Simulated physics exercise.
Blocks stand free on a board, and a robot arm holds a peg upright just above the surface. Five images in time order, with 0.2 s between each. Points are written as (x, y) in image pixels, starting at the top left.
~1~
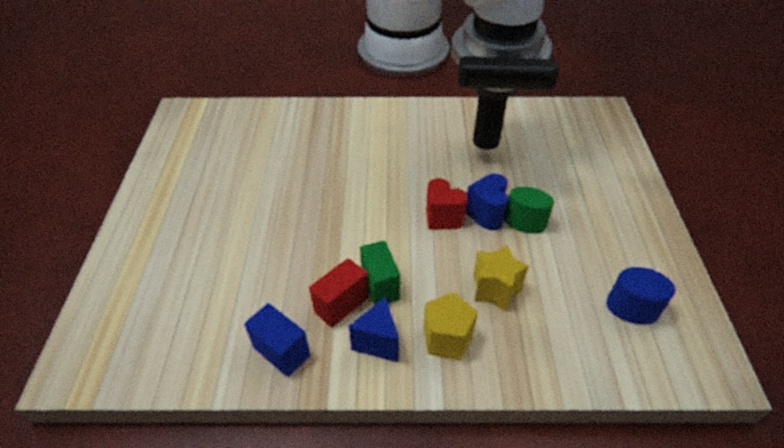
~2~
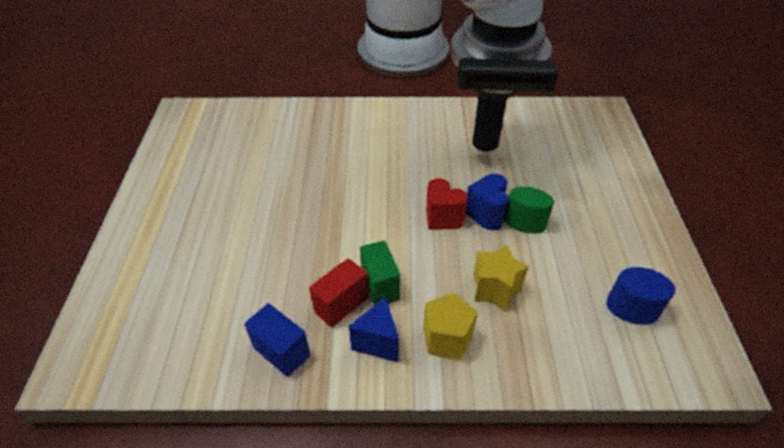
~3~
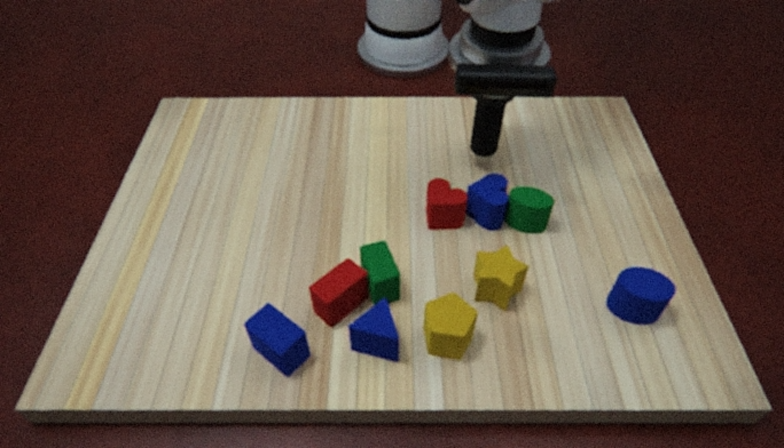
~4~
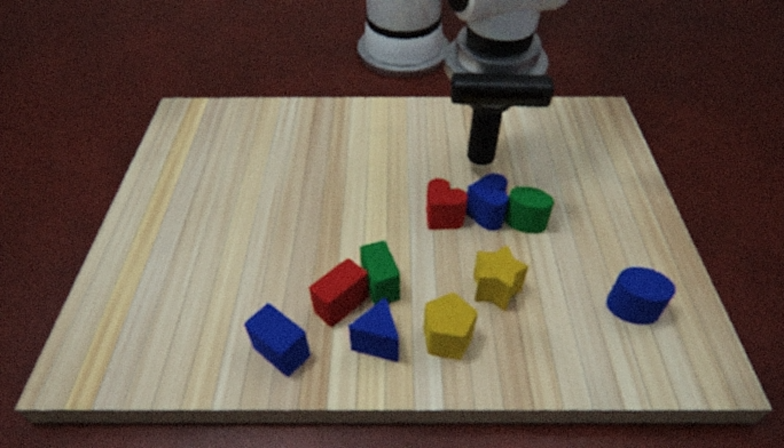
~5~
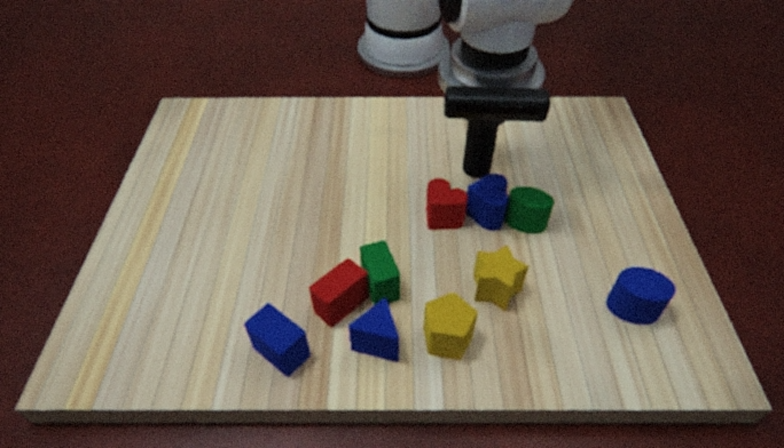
The clip shows a robot arm holding a dark peg upright above a wooden board scattered with red, blue, green and yellow blocks; the peg moves slightly toward the heart-shaped blocks, drifting a little left, while the blocks stay still.
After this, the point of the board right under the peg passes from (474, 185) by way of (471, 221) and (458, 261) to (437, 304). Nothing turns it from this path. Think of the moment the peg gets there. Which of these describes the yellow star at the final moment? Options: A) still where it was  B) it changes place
It's A.
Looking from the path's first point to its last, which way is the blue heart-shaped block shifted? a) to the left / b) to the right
The answer is a.
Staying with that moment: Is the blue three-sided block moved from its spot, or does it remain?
It is left in place.
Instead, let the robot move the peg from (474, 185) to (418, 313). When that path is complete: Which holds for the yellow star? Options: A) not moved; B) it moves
The one that fits is A, not moved.
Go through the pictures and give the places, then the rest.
In the first frame, peg tip at (486, 142); block tops, blue three-sided block at (377, 320); red heart-shaped block at (445, 192); blue heart-shaped block at (492, 188); yellow star at (501, 264); green elliptical block at (532, 196).
In the second frame, peg at (485, 143); blocks unchanged.
In the third frame, peg at (484, 148); blocks unchanged.
In the fourth frame, peg at (481, 157); blocks unchanged.
In the fifth frame, peg at (476, 169); blue three-sided block at (377, 320); red heart-shaped block at (445, 192); blue heart-shaped block at (492, 188); yellow star at (501, 264); green elliptical block at (532, 196).
The first path, step by step. One third of the way, peg at (474, 207); red heart-shaped block at (443, 197), turned 30° clockwise; blue heart-shaped block at (502, 215), turned 25° anticlockwise; green elliptical block at (535, 200), turned 15° anticlockwise.
Two thirds of the way, peg at (460, 246); red heart-shaped block at (441, 203), turned 70° clockwise; blue heart-shaped block at (505, 221), turned 35° anticlockwise; green elliptical block at (535, 200), turned 15° anticlockwise.
At the end, peg at (439, 289); blue three-sided block in place; red heart-shaped block at (441, 203), turned 70° clockwise; blue heart-shaped block at (505, 221), turned 35° anticlockwise; yellow star in place; green elliptical block at (535, 200), turned 15° anticlockwise.
